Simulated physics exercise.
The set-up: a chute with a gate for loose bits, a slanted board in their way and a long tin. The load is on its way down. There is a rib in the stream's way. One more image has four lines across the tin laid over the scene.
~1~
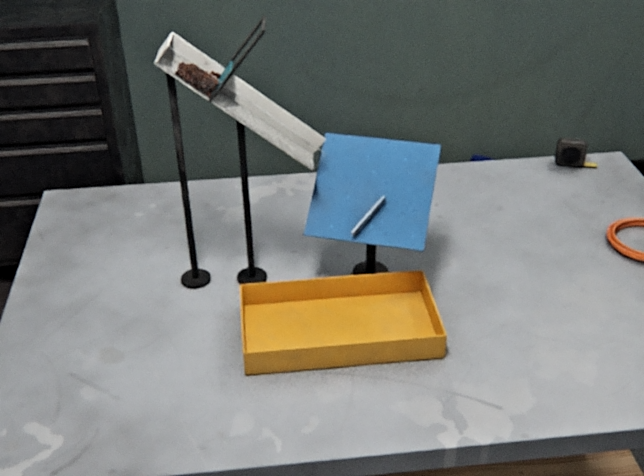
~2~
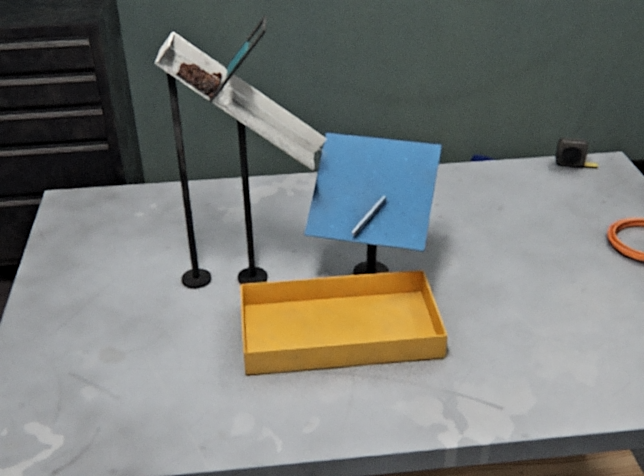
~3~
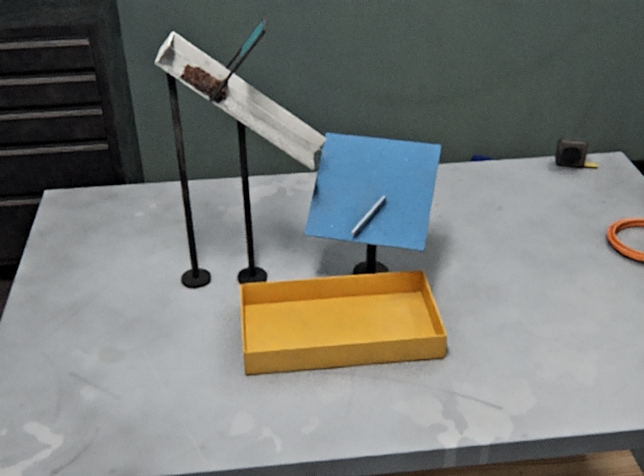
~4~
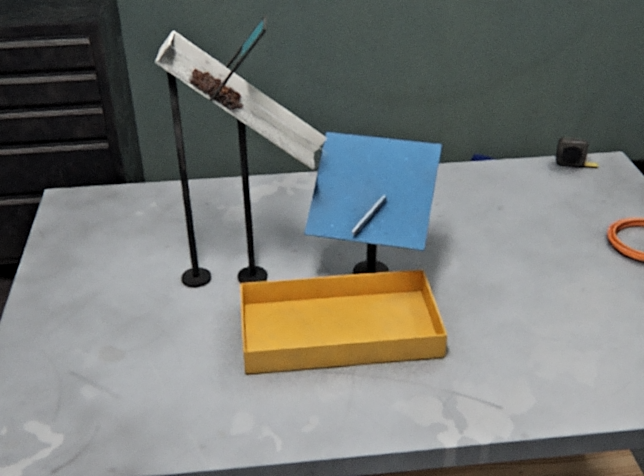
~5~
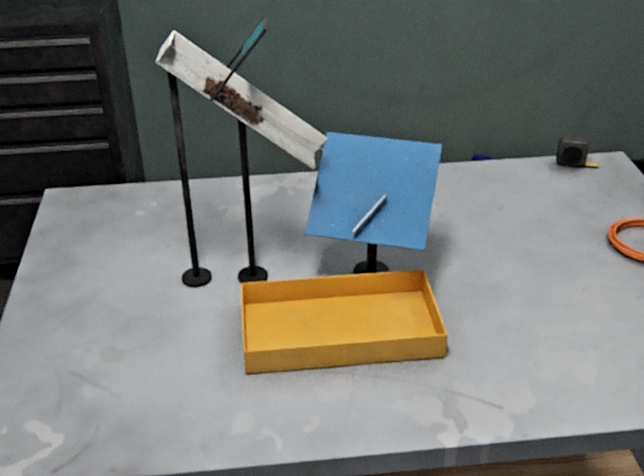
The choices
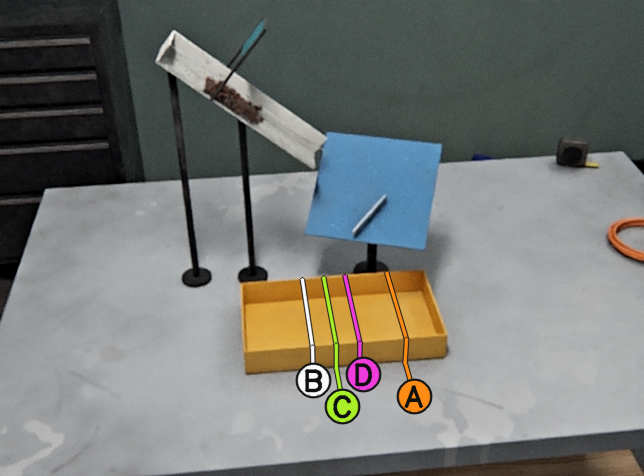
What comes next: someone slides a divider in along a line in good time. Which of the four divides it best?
Best: C.
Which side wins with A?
Left.
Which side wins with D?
The left side.
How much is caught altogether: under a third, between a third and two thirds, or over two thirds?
It is over two thirds.
On the marked copy, line A crosses the front rim at (406, 338); line B crosses the front rim at (312, 346); line C crosses the front rim at (336, 344); line D crosses the front rim at (359, 342).
For line A, of what is caught, nearly all on the left of the divider, a stray few on the right.
For line B, of what is caught, a stray few on the left of the divider, nearly all on the right.
For line C, of what is caught, about half on the left of the divider, about half on the right.
For line D, of what is caught, most on the left of the divider, a small part on the right.
